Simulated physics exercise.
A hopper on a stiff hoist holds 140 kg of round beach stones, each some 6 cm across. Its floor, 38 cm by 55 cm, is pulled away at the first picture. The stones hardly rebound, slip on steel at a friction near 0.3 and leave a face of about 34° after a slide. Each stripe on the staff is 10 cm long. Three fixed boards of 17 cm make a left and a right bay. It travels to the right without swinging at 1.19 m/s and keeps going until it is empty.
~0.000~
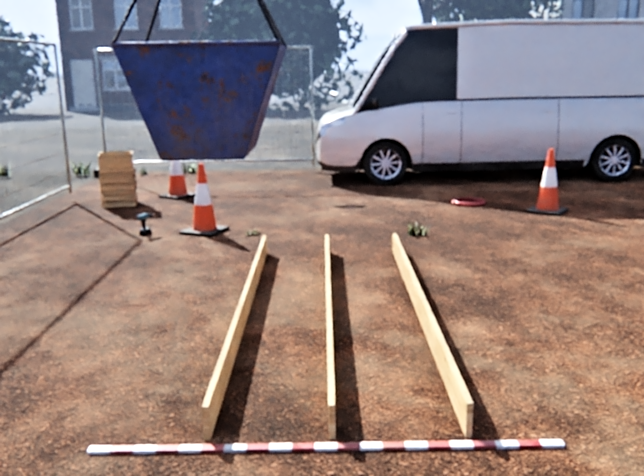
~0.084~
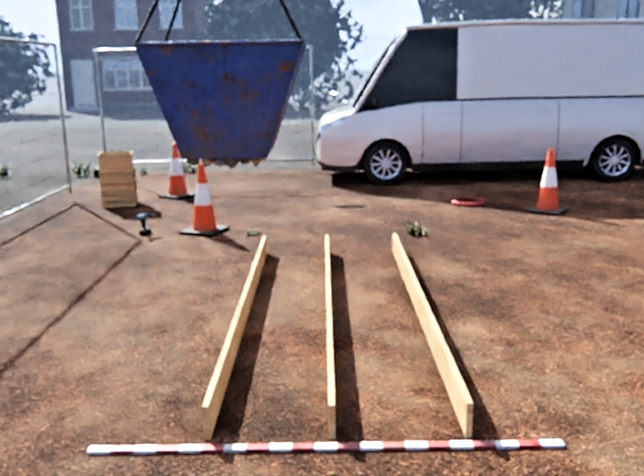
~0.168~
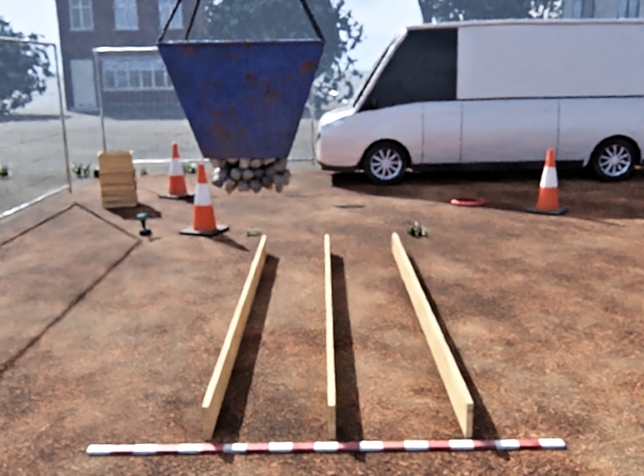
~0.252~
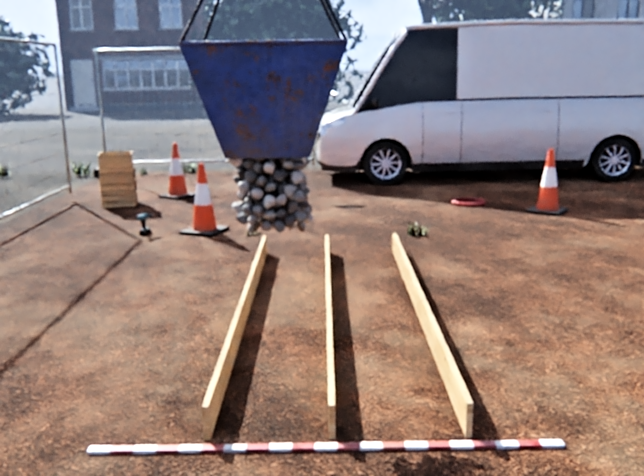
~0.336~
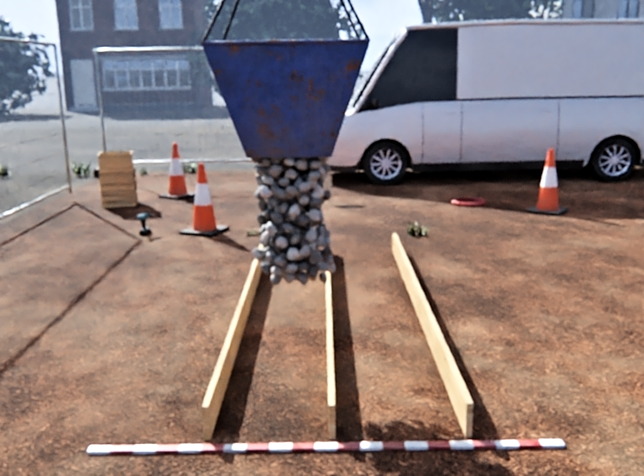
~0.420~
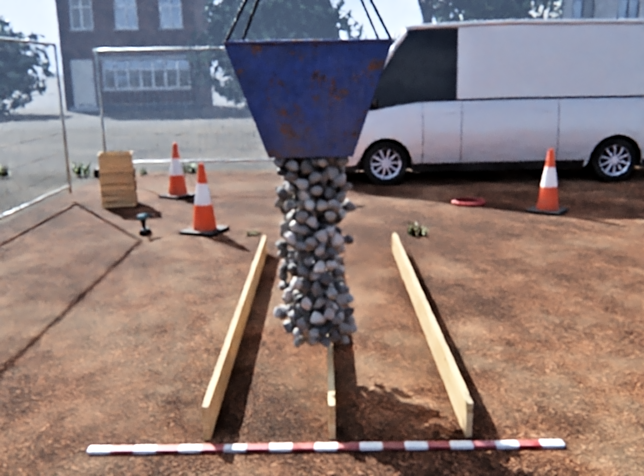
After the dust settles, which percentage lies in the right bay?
About 77 per cent.
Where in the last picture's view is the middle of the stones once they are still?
Their middle is at about (377, 371).
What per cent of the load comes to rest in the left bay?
Near 20 in a hundred.
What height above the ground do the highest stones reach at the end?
Some 20 cm high.
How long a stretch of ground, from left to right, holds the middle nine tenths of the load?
Roughly 100 cm.
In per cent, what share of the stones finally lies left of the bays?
Some 0 per cent of the load.
After 0.7 s, 0 % in the hopper, 22 % falling or lying in the left bay, 78 % falling or lying in the right bay; the stones farthest right are at (438, 365).
After 1.1 s, 0 % in the hopper, 22 % falling or lying in the left bay, 77 % falling or lying in the right bay, 1 % falling or lying right of the bays; the stones farthest right are at (474, 364).
After 1.7 s, 0 % in the hopper, 22 % falling or lying in the left bay, 77 % falling or lying in the right bay, 1 % falling or lying right of the bays; the stones farthest right are at (496, 360).
After 2.6 s, 0 % in the hopper, 22 % falling or lying in the left bay, 77 % falling or lying in the right bay, 1 % falling or lying right of the bays; the stones farthest right are at (497, 360).
After 4.5 s, 0 % in the hopper, 22 % in the left bay, 77 % in the right bay, 1 % right of the bays; the stones farthest right are at (497, 360).
